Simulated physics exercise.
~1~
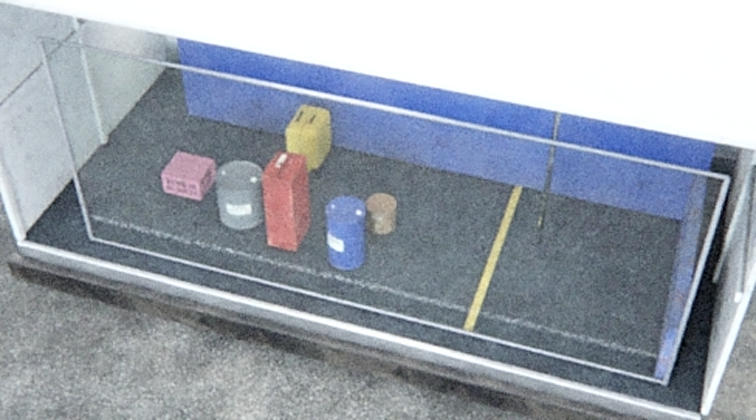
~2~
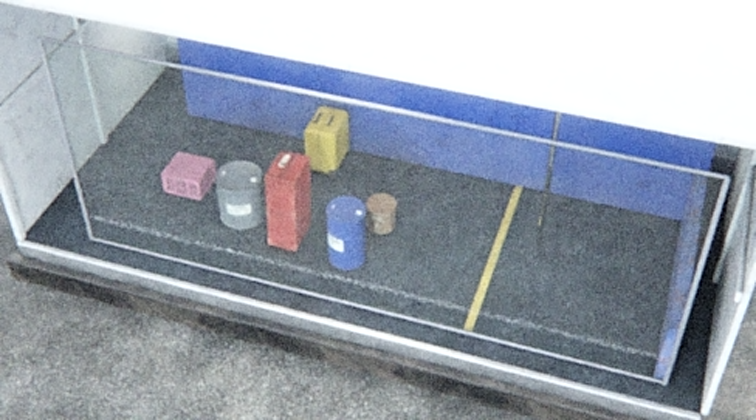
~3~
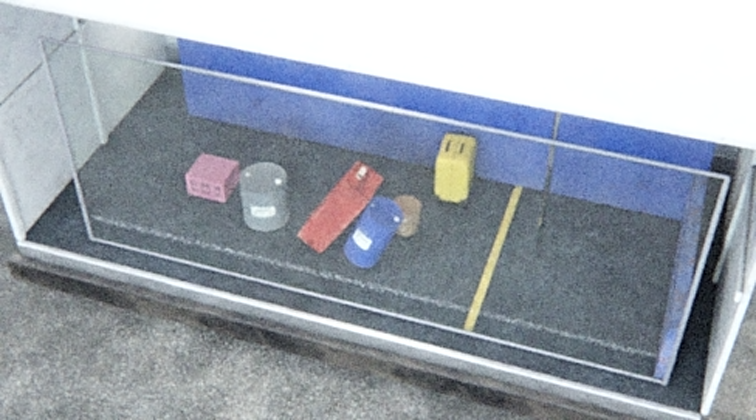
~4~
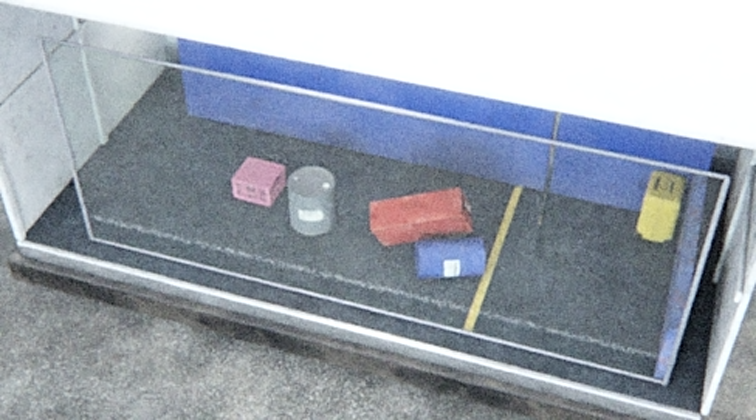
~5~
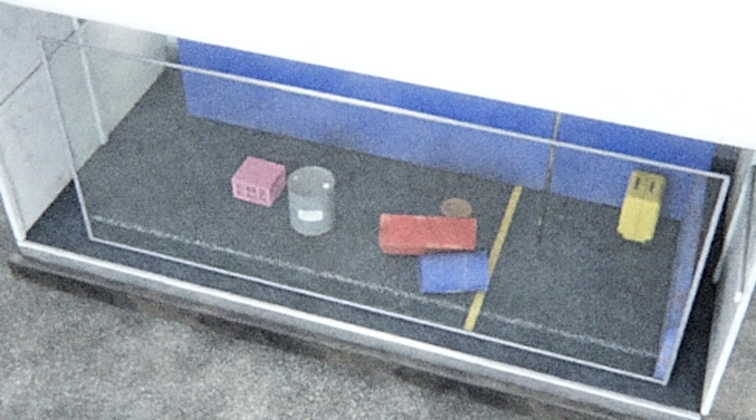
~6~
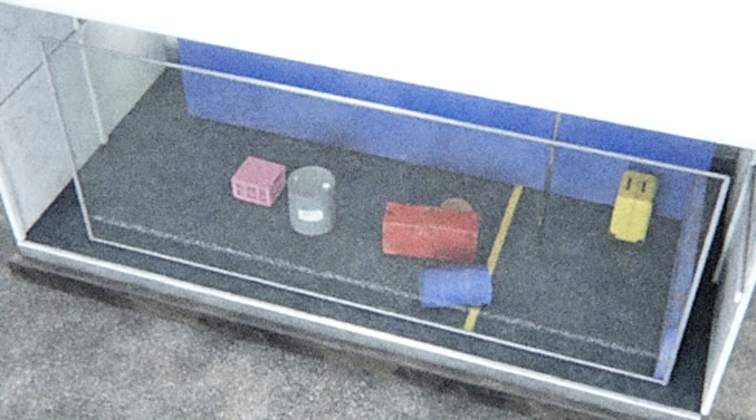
At the start, a pink crate, a grey drum, a red tall box, a blue drum, a brown bucket and a yellow wheeled case stand left of a yellow line in a clear-fronted bay. The yellow case moves right first, while the rest stay put. Then the other things shift right as the red box and blue drum tip over. The yellow case crosses the line to the far right, then drifts back slightly. At the end, it stands beyond the line, while the toppled box and drum lie beside the line, stopping short of it like the others.
